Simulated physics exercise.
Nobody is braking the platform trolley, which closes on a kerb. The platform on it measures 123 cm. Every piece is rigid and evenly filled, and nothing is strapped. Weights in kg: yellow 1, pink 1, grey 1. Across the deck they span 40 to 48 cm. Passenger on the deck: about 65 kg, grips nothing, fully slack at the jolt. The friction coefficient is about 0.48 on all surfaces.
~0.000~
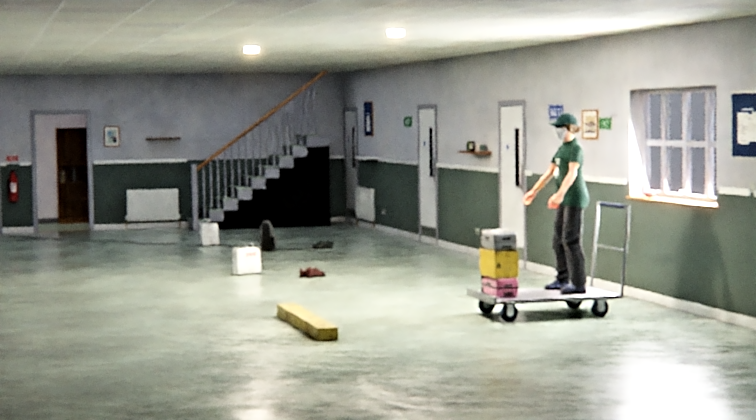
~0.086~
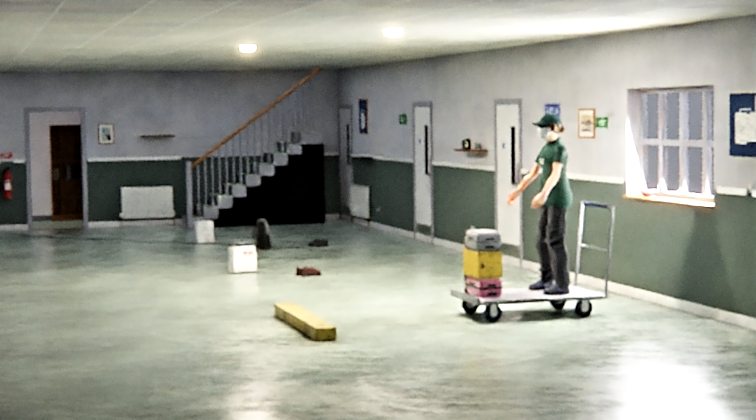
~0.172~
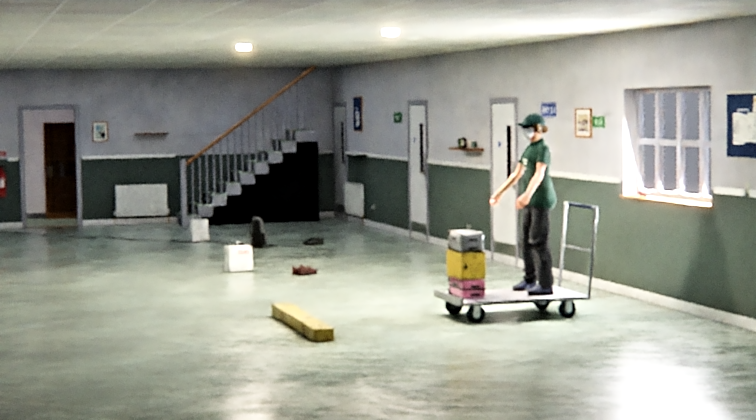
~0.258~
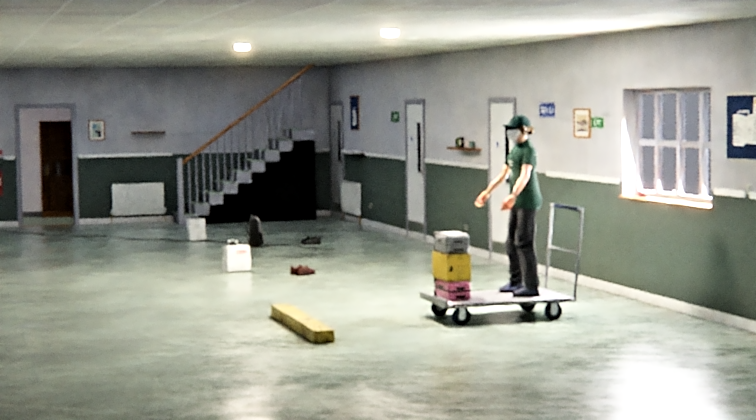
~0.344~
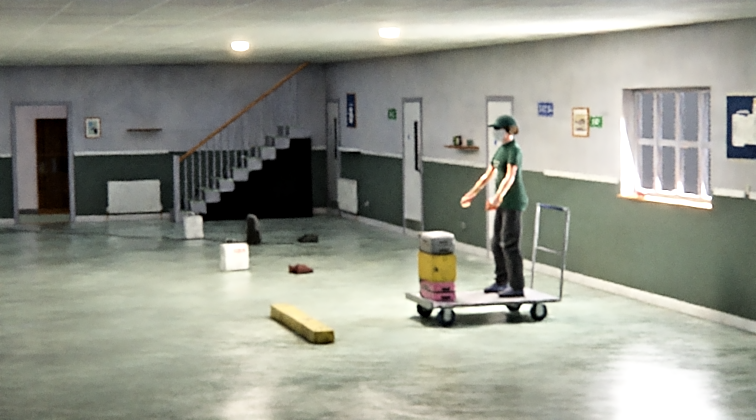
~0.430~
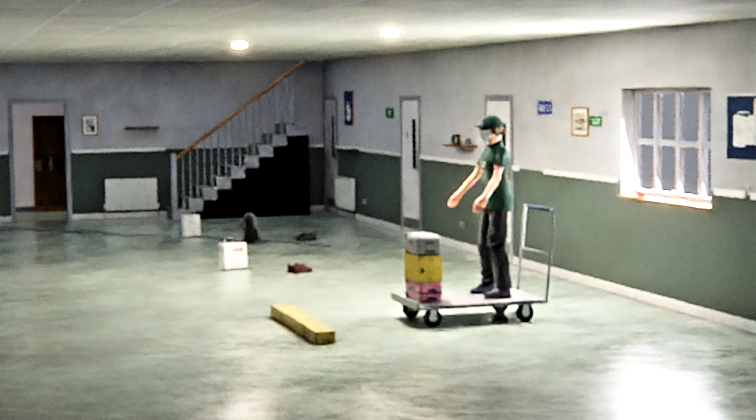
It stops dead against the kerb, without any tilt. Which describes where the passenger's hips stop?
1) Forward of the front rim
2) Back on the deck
2.
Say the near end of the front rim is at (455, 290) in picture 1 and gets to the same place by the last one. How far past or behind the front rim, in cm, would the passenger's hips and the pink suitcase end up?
In that case hips 60 behind, pink 20 behind.
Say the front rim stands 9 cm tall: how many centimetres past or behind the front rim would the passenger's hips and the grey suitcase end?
The hips would stop 10 cm behind the front rim, while the grey item ends 60 cm past it.
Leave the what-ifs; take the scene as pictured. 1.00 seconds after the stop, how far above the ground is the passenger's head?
The head is some 30 cm up from the ground.
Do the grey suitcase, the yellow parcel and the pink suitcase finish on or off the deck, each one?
By the last picture you'd see grey shed, yellow shed and pink retained.
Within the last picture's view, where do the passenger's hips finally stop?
(308, 274).
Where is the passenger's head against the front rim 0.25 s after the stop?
Position: Approx. 50 cm behind the front rim.
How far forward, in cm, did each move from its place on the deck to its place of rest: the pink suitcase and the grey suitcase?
Forward shift, cm - pink: 5; grey: 100.
Impact comes at 1.03 s.
After 1.28 s the passenger's hips are 52 cm behind the rim, near (355, 230) in the last picture's view.
After 1.58 s the passenger's hips are 24 cm behind the rim, near (326, 259) in the last picture's view.
After 2.03 s the passenger's hips are 7 cm behind the rim, near (308, 274) in the last picture's view.
At rest, 2.9 s, past the rim, yellow parcel and grey suitcase; behind it, pink suitcase and the passenger's hips.
